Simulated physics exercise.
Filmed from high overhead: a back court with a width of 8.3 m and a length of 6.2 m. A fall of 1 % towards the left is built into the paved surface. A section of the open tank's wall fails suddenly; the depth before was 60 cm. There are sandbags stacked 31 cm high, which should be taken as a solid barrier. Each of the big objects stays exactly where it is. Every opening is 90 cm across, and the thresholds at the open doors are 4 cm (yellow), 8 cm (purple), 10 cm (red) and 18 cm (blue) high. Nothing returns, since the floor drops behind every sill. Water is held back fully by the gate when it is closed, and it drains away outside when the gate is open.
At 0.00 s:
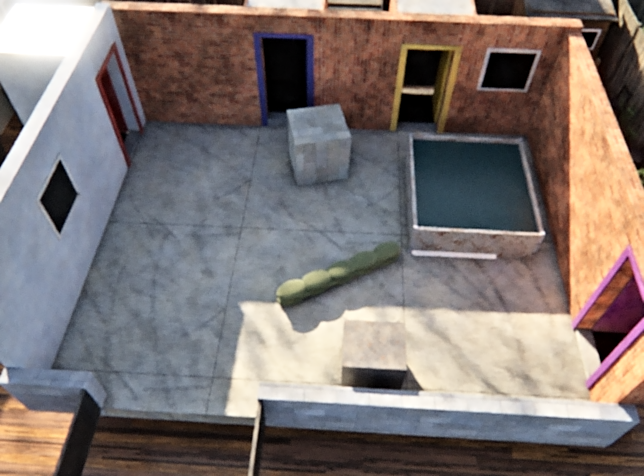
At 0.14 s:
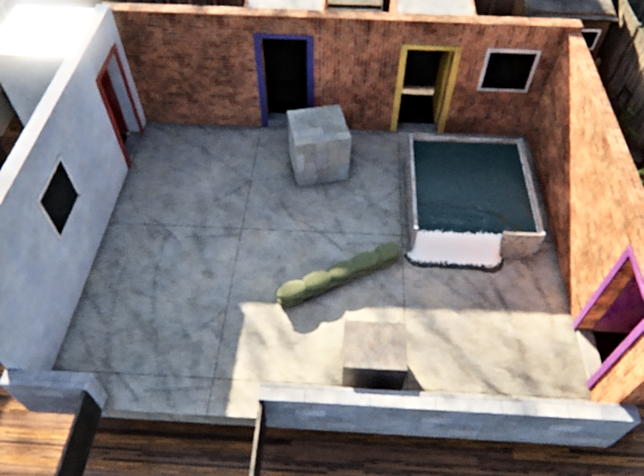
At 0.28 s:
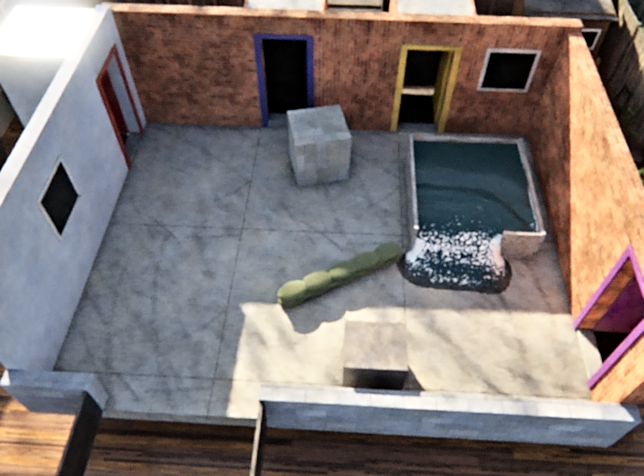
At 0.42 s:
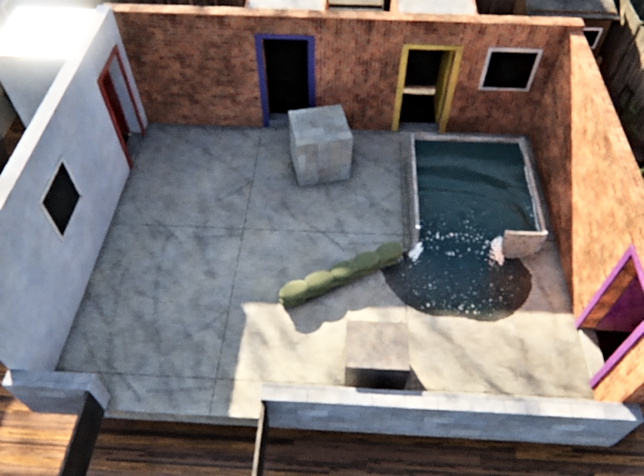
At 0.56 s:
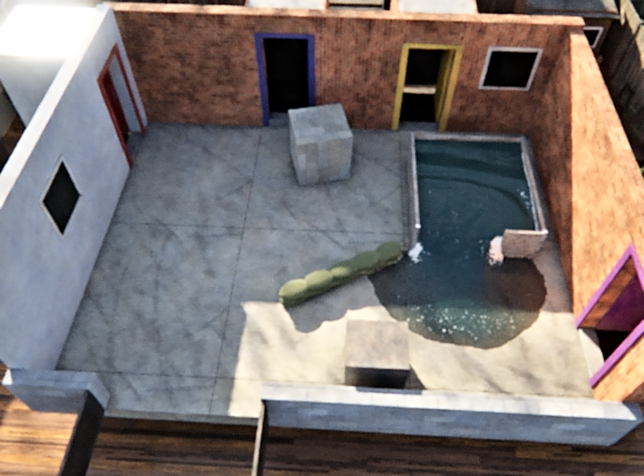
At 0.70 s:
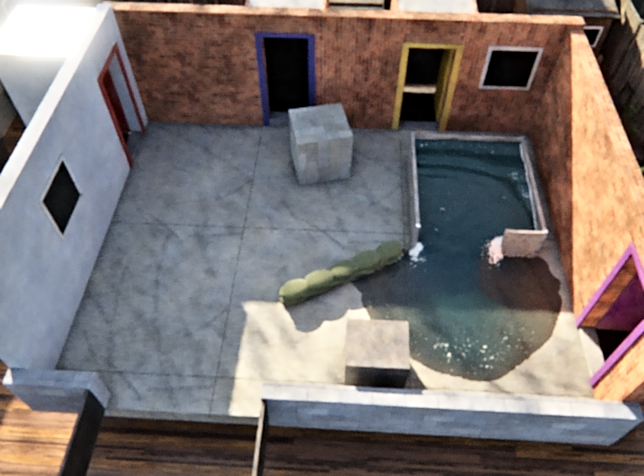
In a walled courtyard seen from above, water bursts through the front side of an open tank near a low green barrier, foams at the gap, and spreads across the paving toward the viewer, reaching beside a low block.
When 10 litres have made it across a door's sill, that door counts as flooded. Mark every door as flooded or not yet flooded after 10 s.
After that time, yellow door: Not yet flooded; purple door: Flooded; red door: Not yet flooded; blue door: Not yet flooded.
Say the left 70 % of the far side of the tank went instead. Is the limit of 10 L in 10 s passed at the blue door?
Well, at blue it would be too little.
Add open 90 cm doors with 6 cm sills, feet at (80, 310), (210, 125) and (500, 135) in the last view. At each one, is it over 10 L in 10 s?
Result in order - more than that, not enough, more than that.
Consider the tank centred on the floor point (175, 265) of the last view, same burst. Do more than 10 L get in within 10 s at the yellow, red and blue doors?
Yellow gets no more than that, red gets no more than that, blue gets no more than that.
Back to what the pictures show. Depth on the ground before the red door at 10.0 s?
5.5 cm.
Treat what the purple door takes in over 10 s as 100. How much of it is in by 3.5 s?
Share by then: ~ 20 %.
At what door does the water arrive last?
That would be the blue door.
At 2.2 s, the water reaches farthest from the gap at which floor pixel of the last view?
That lands around (234, 399) in the last picture.
After 1.4 s water covers 20 % of the floor and is deepest (37 cm) near (413, 409); yellow door not reached, purple door 6 cm at the sill, 0 L in, red door not reached, blue door not reached.
After 2.2 s water covers 25 % of the floor and is deepest (38 cm) near (411, 375); yellow door not reached, purple door 10 cm at the sill, 0 L in, red door not reached, blue door not reached.
After 3.5 s water covers 40 % of the floor and is deepest (30 cm) near (584, 418); yellow door not reached, purple door 18 cm at the sill, 30 L in, red door not reached, blue door not reached.
After 6.0 s water covers 50 % of the floor and is deepest (20 cm) near (528, 137); yellow door not reached, purple door 13 cm at the sill, 118 L in, red door not reached, blue door not reached.
After 10.0 s water covers 80 % of the floor and is deepest (12 cm) near (377, 342); yellow door 2 cm at the sill, 0 L in, purple door 8 cm at the sill, 134 L in, red door 5 cm at the sill, 0 L in, blue door 2 cm at the sill, 0 L in.
